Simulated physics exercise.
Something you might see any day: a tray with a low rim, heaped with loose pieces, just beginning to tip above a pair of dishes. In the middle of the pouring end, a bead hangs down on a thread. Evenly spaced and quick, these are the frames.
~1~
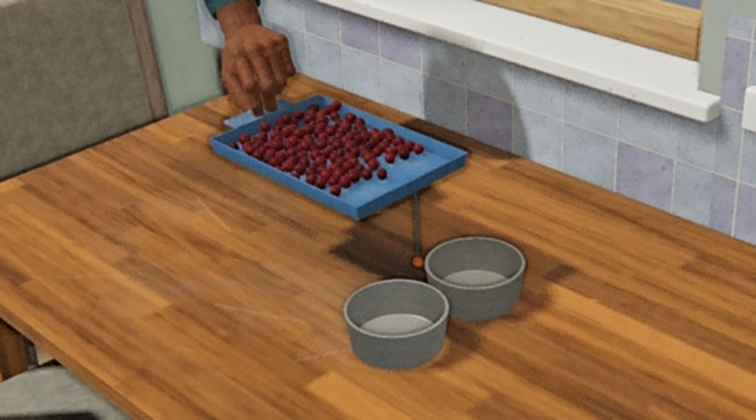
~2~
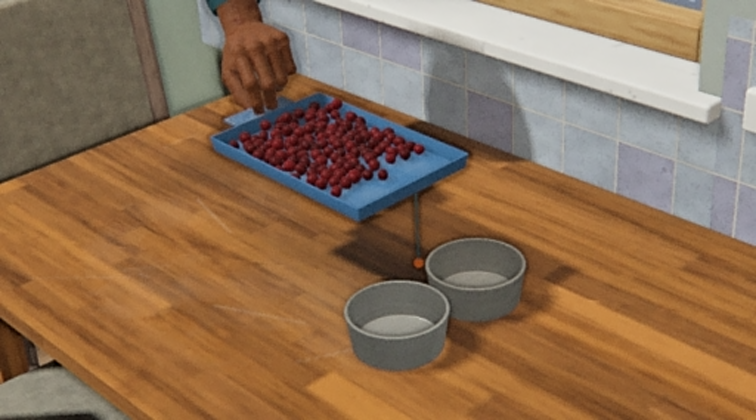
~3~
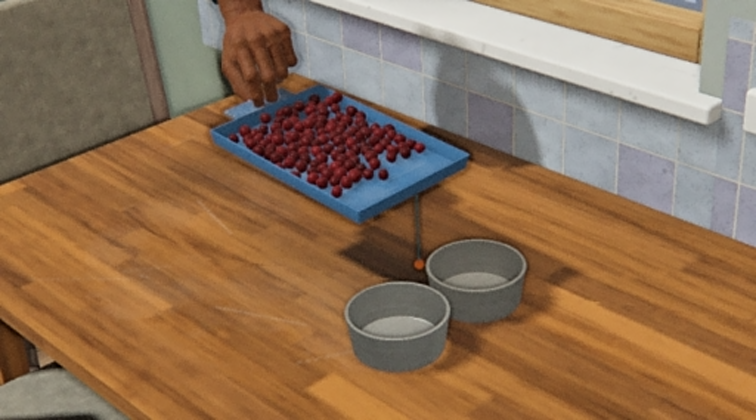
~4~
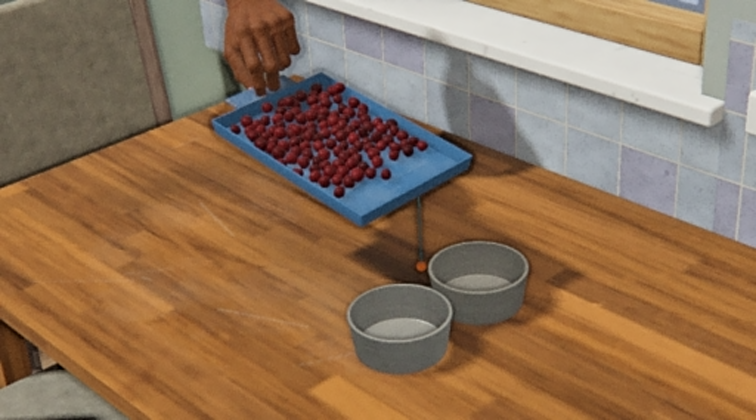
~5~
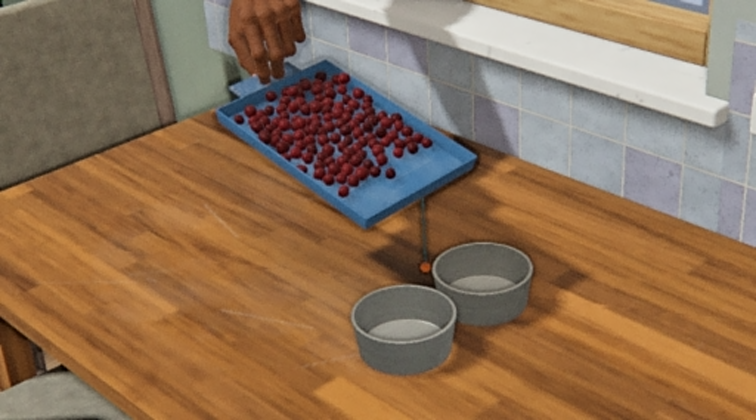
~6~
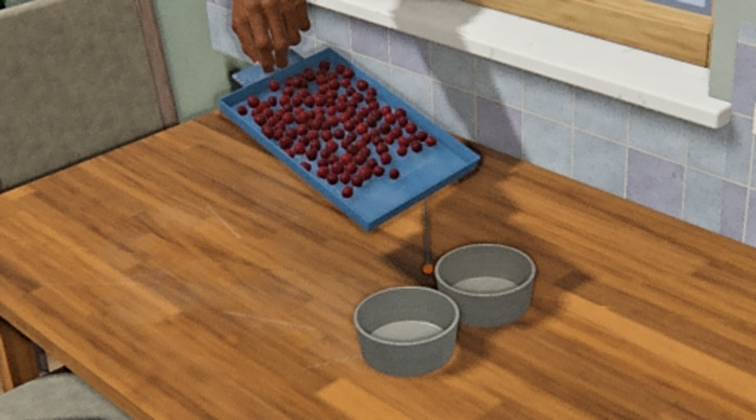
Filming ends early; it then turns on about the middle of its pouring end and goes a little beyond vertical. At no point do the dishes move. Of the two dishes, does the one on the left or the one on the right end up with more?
The one on the left.
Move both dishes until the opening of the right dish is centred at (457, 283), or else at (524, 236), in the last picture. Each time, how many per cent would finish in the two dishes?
Well, you'd get about 50 per cent and then about 10 per cent.
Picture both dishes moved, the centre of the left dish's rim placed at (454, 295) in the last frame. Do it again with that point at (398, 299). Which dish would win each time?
Try 1 - the dish at left; try 2 - the dish at left.
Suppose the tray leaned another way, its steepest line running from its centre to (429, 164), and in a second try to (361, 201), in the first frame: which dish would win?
The rightmost dish; the leftmost dish.
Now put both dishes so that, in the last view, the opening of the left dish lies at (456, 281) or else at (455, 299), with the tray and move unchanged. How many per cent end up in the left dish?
About 10 per cent, then about 50 per cent.
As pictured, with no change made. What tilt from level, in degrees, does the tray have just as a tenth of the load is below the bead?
115°, roughly.
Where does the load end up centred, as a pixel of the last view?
Resting centre, last picture - approx. (434, 346).
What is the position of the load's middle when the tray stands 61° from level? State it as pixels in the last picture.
Check around (387, 143) in the last picture.
Just after the last frame, tray tipped steeply; every one on the tray.
A moment on, tray tipped right over; almost all on the tray; just a few outside both; just a few in the air.
Further on, tray tipped past a quarter turn; roughly half in the left dish; about a tenth in the right dish; roughly a third outside both.
When it is over, tray tipped past a quarter turn; roughly half in the left dish; about a tenth in the right dish; roughly a third outside both.
